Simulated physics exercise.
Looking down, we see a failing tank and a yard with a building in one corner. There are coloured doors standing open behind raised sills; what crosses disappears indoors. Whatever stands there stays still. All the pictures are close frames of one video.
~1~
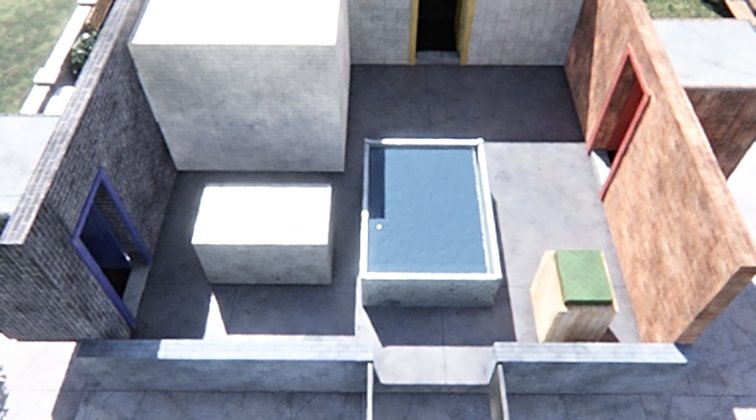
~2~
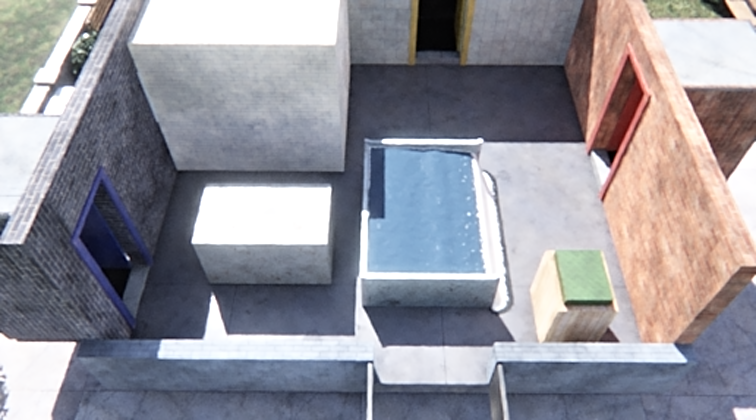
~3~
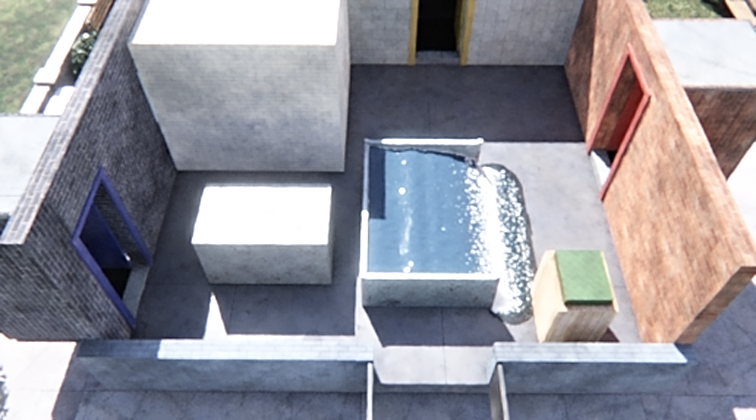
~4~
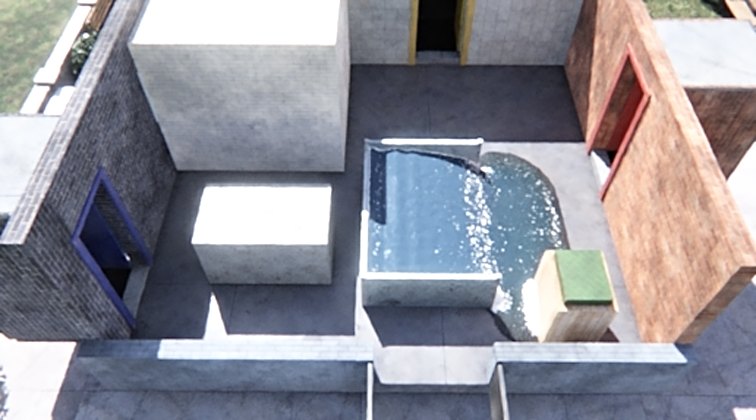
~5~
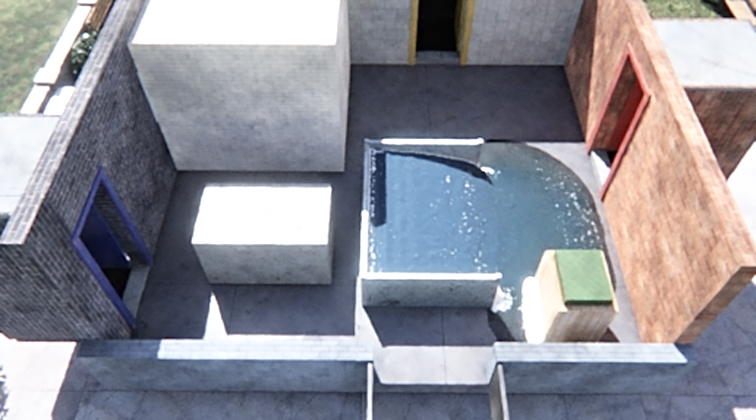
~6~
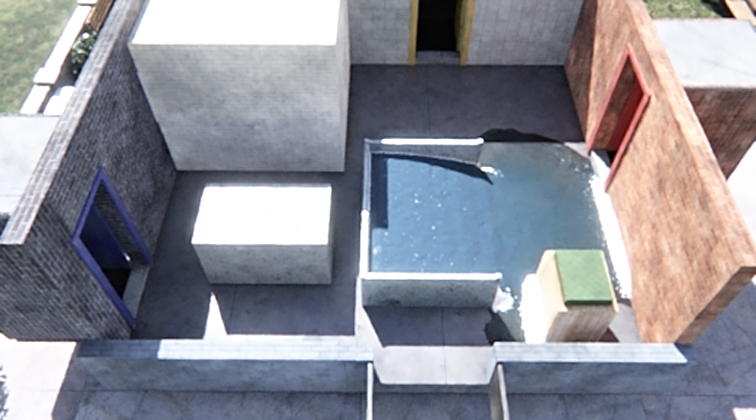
Water pours out of the right side of a pale rectangular tank in a walled grey yard, seen from above by a still camera. A large white block and a lower one stand to the left, with blue, yellow and red doorways around and a green-topped wooden box at right. The sparkling water spreads rightward in a widening curve, surrounds the box and reaches the brick wall by the red doorway.
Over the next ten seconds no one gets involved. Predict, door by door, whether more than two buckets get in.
Result: Yellow door: Two pails at most, red door: Over two pails, blue door: Over two pails.
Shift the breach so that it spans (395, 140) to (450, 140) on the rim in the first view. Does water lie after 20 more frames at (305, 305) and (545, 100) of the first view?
Respectively: Parched and drenched.
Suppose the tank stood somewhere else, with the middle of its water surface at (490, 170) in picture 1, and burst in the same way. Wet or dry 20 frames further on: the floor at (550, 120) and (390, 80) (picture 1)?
I'd say watered for the first and watered for the second.
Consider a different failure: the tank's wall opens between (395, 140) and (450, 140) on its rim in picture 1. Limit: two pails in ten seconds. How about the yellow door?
In brief, the yellow door exceeds the mark.
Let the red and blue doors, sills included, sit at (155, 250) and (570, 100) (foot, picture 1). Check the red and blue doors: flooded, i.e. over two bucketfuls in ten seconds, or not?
Result - red door does not reach it, blue door crosses the line.
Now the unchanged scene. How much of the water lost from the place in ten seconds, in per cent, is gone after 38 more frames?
My guess would be around 75 percent.
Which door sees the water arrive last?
The blue door.
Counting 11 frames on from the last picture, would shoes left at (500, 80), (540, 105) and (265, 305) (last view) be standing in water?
First spot spared, second spot submerged, third spot spared.
A moment on, water covers 30 % of the floor; the yellow door not reached, the red door over two buckets in, the blue door not reached.
Next, water covers 40 % of the floor; the yellow door not reached, the red door far over two buckets in, the blue door not reached.
Then, water covers 60 % of the floor; the yellow door wet at the sill, nothing in, the red door far over two buckets in, the blue door not reached.
Later, water covers 85 % of the floor; the yellow door wet at the sill, nothing in, the red door far over two buckets in, the blue door over two buckets in.
In the end, water covers 100 % of the floor; the yellow door wet at the sill, nothing in, the red door far over two buckets in, the blue door over two buckets in.
